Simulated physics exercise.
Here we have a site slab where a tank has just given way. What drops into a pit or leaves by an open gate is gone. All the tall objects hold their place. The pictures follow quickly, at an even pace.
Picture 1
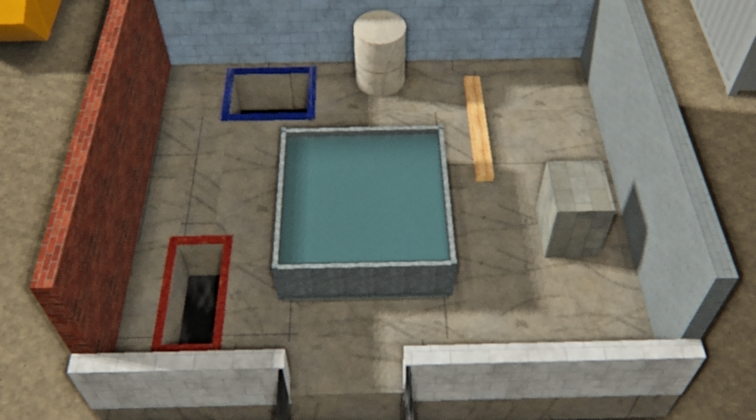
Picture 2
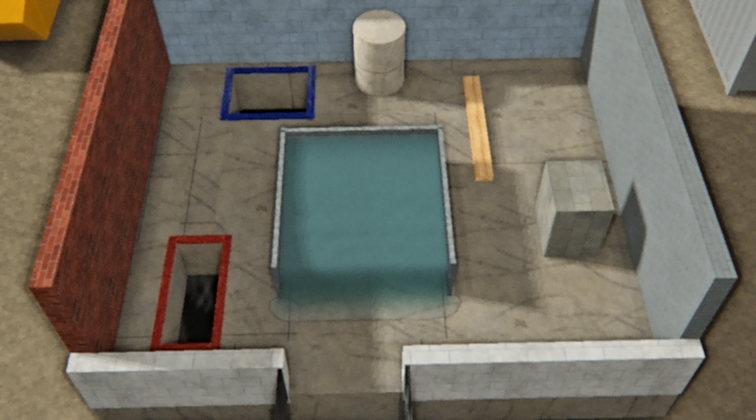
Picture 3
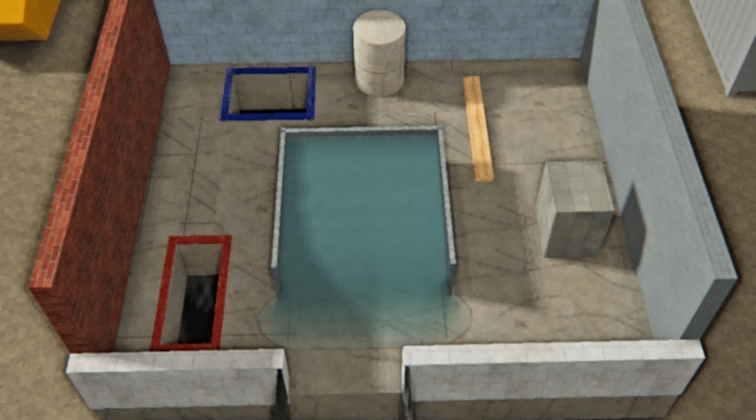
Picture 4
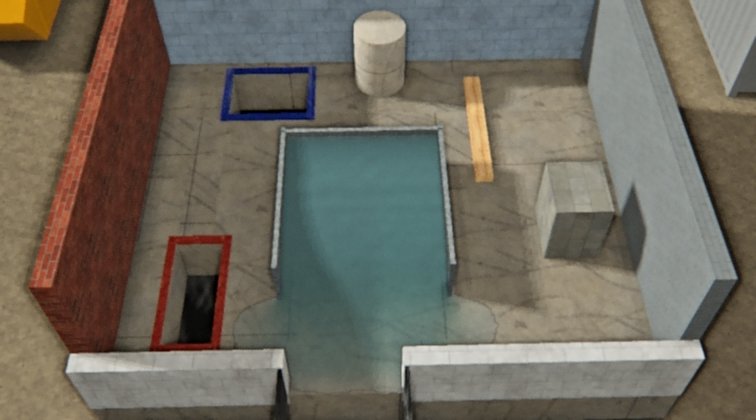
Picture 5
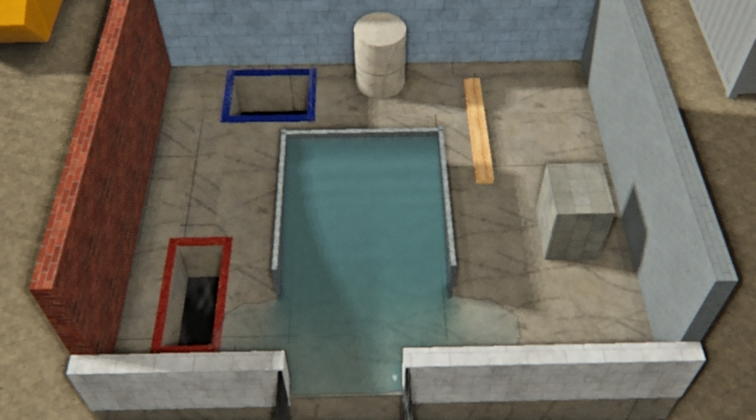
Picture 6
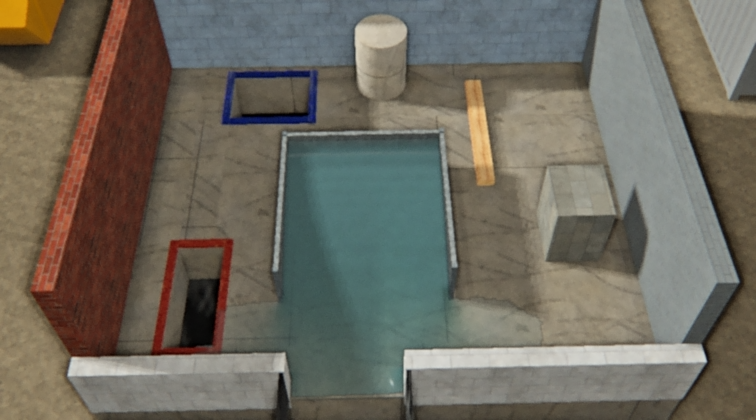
To begin with, still water fills an open square tank in the middle of a walled concrete slab. Then the tank's near side is gone and water pours out toward the viewer, fanning over the slab. It spreads a little left and right and runs into the gap in the low white front wall.
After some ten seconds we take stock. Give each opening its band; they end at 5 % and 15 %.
One by one: The gate takes over 15 %; the blue pit takes under 5 %; the red pit takes between 5 and 15 %.
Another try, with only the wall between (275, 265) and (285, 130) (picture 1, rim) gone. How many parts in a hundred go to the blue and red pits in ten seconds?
Roughly, in per cent: Blue 14, red 55.
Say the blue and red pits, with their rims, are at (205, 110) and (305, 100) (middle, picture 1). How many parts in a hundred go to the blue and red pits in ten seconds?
Roughly, in per cent: Blue 2, red 2.
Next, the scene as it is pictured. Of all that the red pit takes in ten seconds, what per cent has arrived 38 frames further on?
About 75 per cent.
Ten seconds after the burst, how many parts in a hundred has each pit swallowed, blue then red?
In turn 0 and 10 per cent.
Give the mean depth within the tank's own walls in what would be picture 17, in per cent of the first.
I make it 36 per cent.
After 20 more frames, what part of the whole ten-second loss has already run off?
Close to 70 %.
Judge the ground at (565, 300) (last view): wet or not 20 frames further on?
At that place: Flooded.
A moment on, water covers 20 % of the floor; the gate 13 %, the blue pit 0 %, the red pit 0 %.
Next, water covers 30 % of the floor; the gate 26 %, the blue pit 0 %, the red pit 1 %.
Then, water covers 45 % of the floor; the gate 39 %, the blue pit 0 %, the red pit 3 %.
Later, water covers 70 % of the floor; the gate 47 %, the blue pit 0 %, the red pit 7 %.
In the end, water covers 80 % of the floor; the gate 51 %, the blue pit 0 %, the red pit 10 %.
